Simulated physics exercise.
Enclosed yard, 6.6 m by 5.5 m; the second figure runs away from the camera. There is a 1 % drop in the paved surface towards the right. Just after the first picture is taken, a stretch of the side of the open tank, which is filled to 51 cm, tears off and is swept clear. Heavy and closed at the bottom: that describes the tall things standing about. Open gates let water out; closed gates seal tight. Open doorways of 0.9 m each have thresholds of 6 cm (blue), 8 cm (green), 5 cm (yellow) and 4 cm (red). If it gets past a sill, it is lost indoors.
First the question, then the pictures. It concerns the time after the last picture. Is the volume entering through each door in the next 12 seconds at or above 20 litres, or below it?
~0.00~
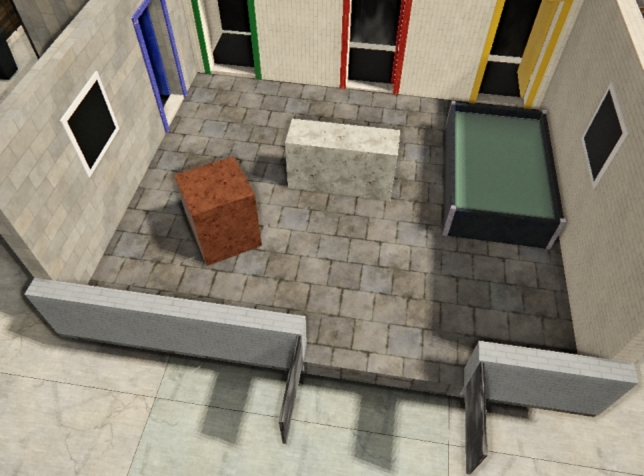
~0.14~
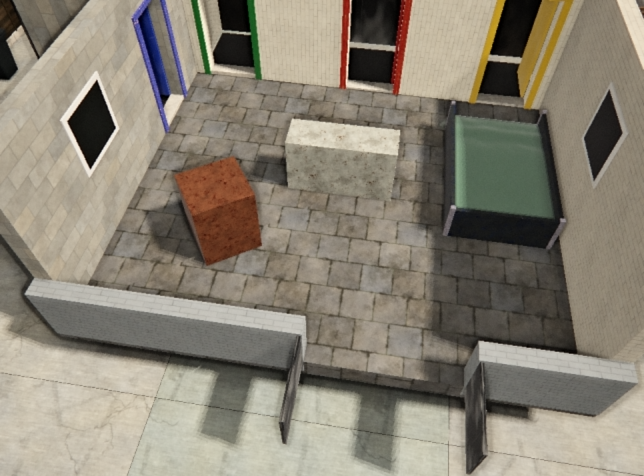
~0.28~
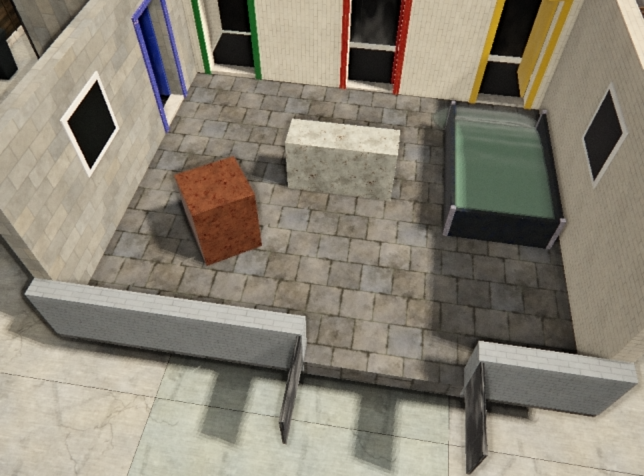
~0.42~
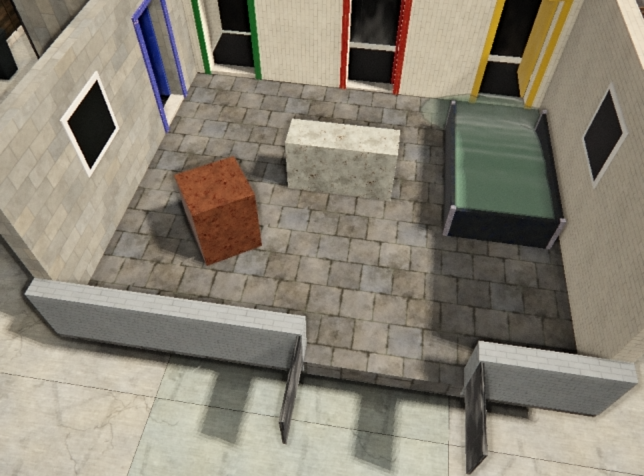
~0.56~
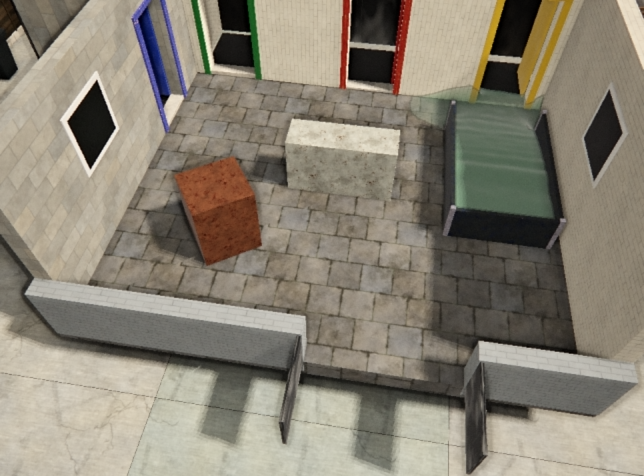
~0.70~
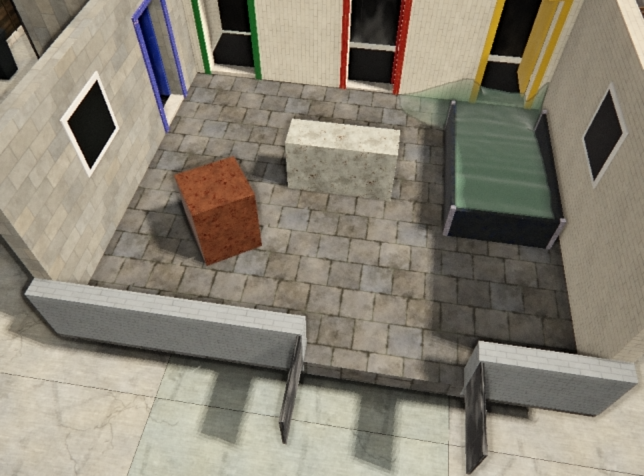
My prediction: The blue door stops short of the limit. The green door stops short of the limit. The yellow door overruns the limit. The red door stops short of the limit.
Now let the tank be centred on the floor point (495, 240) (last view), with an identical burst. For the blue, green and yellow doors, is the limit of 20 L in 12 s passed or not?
Blue: Within limit; green: Within limit; yellow: Beyond limit.
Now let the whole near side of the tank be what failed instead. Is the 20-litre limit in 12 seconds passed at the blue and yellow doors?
Blue: Within the limit; yellow: Within the limit.
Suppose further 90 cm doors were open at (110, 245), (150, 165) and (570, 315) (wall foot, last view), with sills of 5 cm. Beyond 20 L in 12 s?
Less, less, less.
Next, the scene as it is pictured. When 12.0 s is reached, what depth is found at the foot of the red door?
It comes to near 3.0 cm.
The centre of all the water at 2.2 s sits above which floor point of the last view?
I'd say somewhere around (475, 151).
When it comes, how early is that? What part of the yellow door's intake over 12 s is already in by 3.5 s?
About 80%.
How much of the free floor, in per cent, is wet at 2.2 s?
20 %.
After 1.4 s water covers 10 % of the floor and is deepest (35 cm) near (504, 107); blue door not reached, green door not reached, yellow door 33 cm at the sill, 181 L in, red door 5 cm at the sill, 0 L in.
After 2.2 s water covers 20 % of the floor and is deepest (32 cm) near (534, 116); blue door not reached, green door not reached, yellow door 31 cm at the sill, 370 L in, red door 6 cm at the sill, 0 L in.
After 3.5 s water covers 40 % of the floor and is deepest (22 cm) near (536, 129); blue door 5 cm at the sill, 0 L in, green door 3 cm at the sill, 0 L in, yellow door 20 cm at the sill, 569 L in, red door 6 cm at the sill, 4 L in.
After 7.0 s water covers 60 % of the floor and is deepest (10 cm) near (533, 110); blue door 5 cm at the sill, 8 L in, green door 5 cm at the sill, 0 L in, yellow door 9 cm at the sill, 689 L in, red door 3 cm at the sill, 6 L in.
After 12.0 s water covers 90 % of the floor and is deepest (8 cm) near (533, 110); blue door 1 cm at the sill, 8 L in, green door 2 cm at the sill, 0 L in, yellow door 7 cm at the sill, 715 L in, red door 3 cm at the sill, 6 L in.
